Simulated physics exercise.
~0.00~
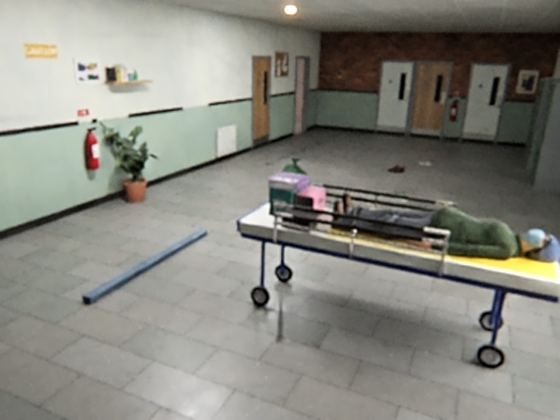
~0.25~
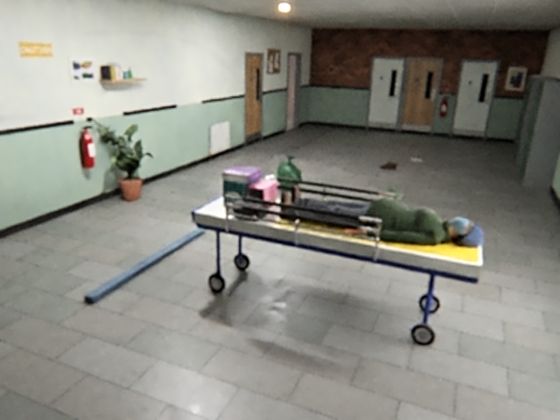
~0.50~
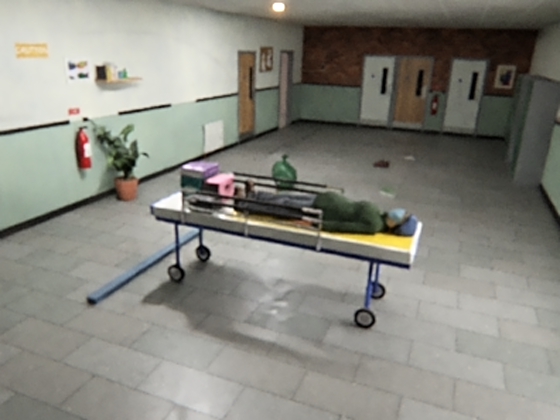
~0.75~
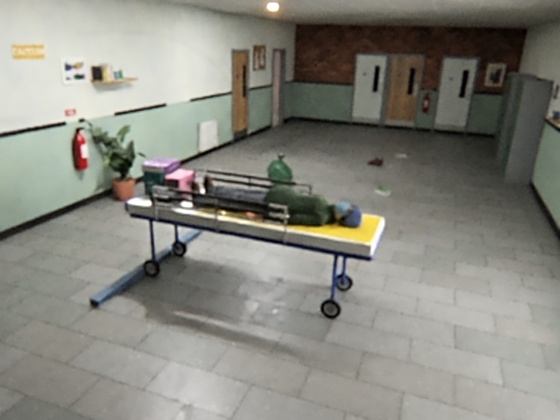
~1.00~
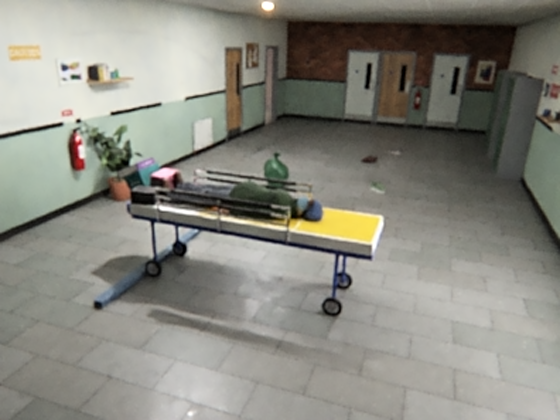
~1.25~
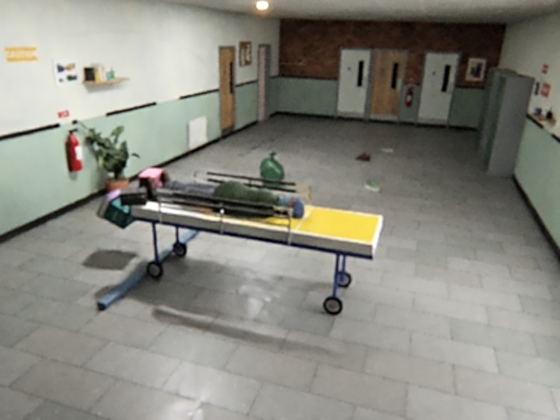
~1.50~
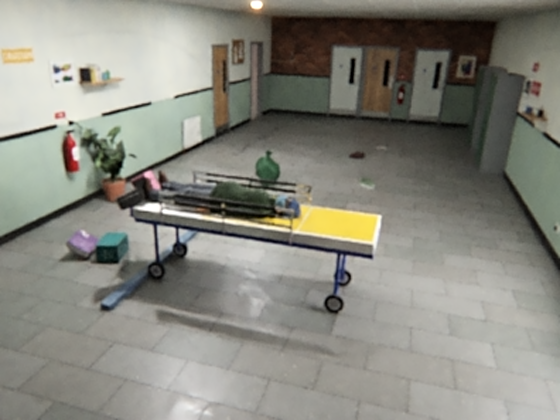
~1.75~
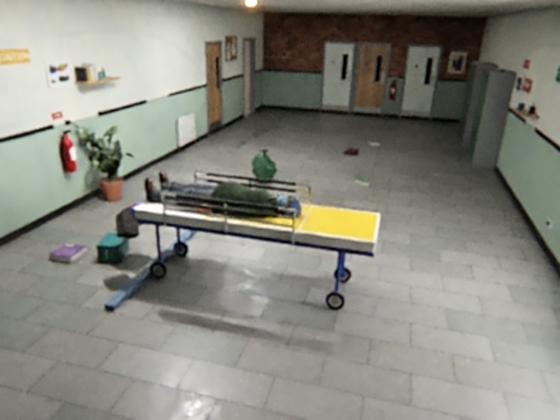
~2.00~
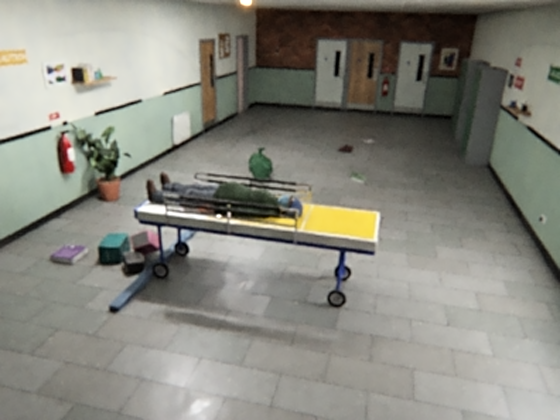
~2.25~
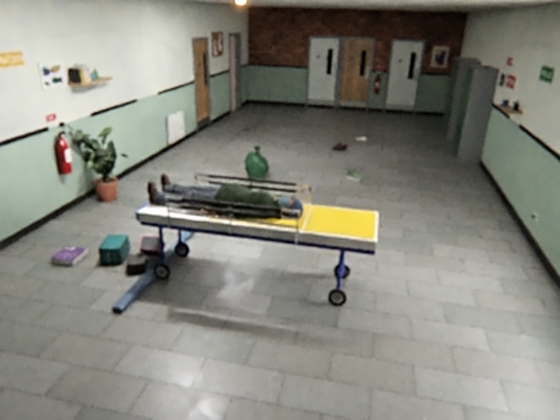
In a wide tiled hall with green and white walls, a wheeled trolley carries a person lying flat, with purple, teal, pink and dark items near their feet. It rolls left towards a blue bar on the floor and stops there abruptly, staying level. The person and the items keep sliding left along the top. The purple and teal items tip over the end and drop to the floor, then the pink and dark ones follow. The person comes to rest still on the trolley, feet short of its left end, with the fallen items lying below.
